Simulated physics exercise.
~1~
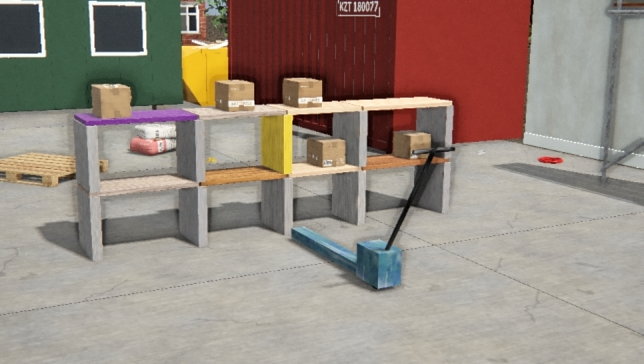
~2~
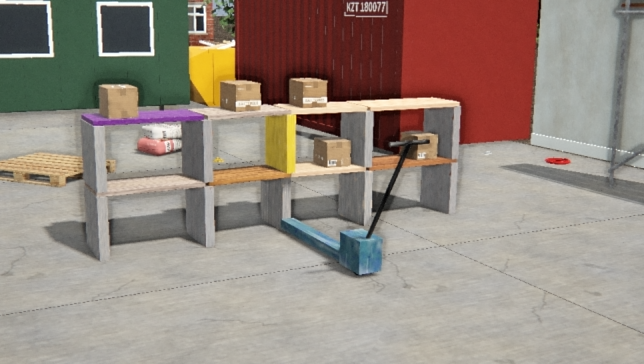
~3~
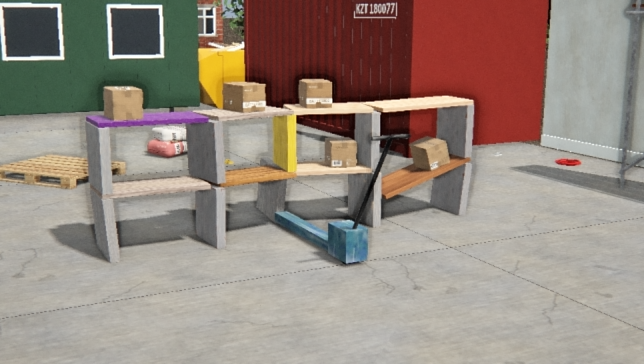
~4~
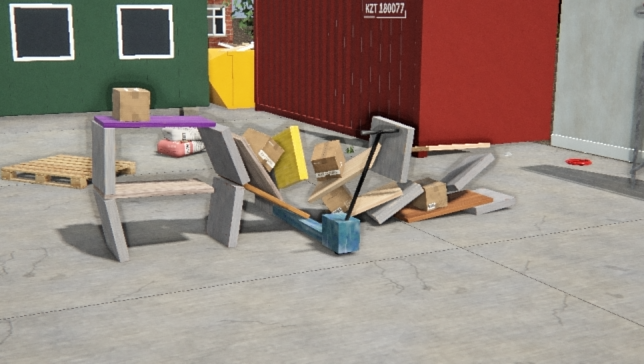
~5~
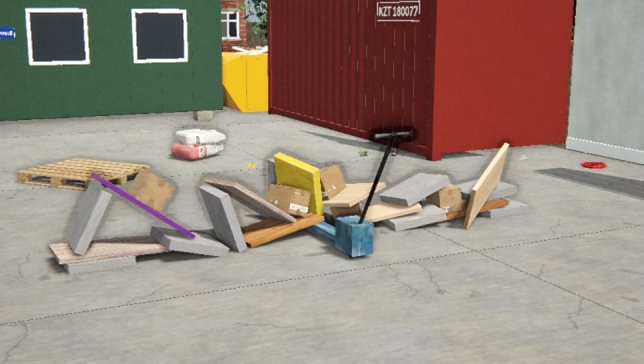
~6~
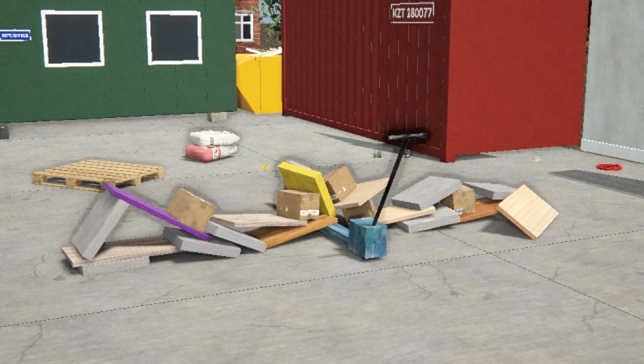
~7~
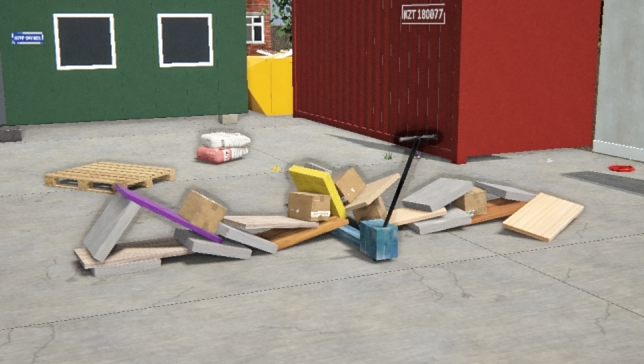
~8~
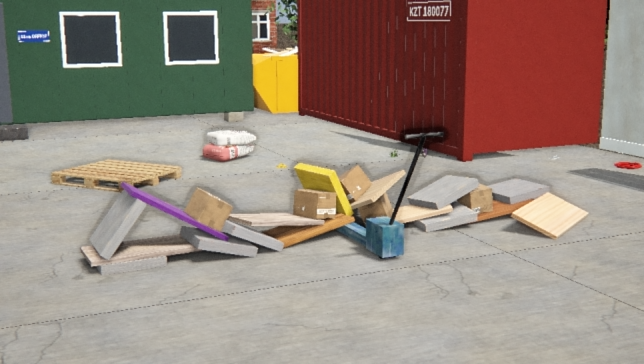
A makeshift two-tier rack collapses into a scattered heap as a blue jack knocks its uprights.
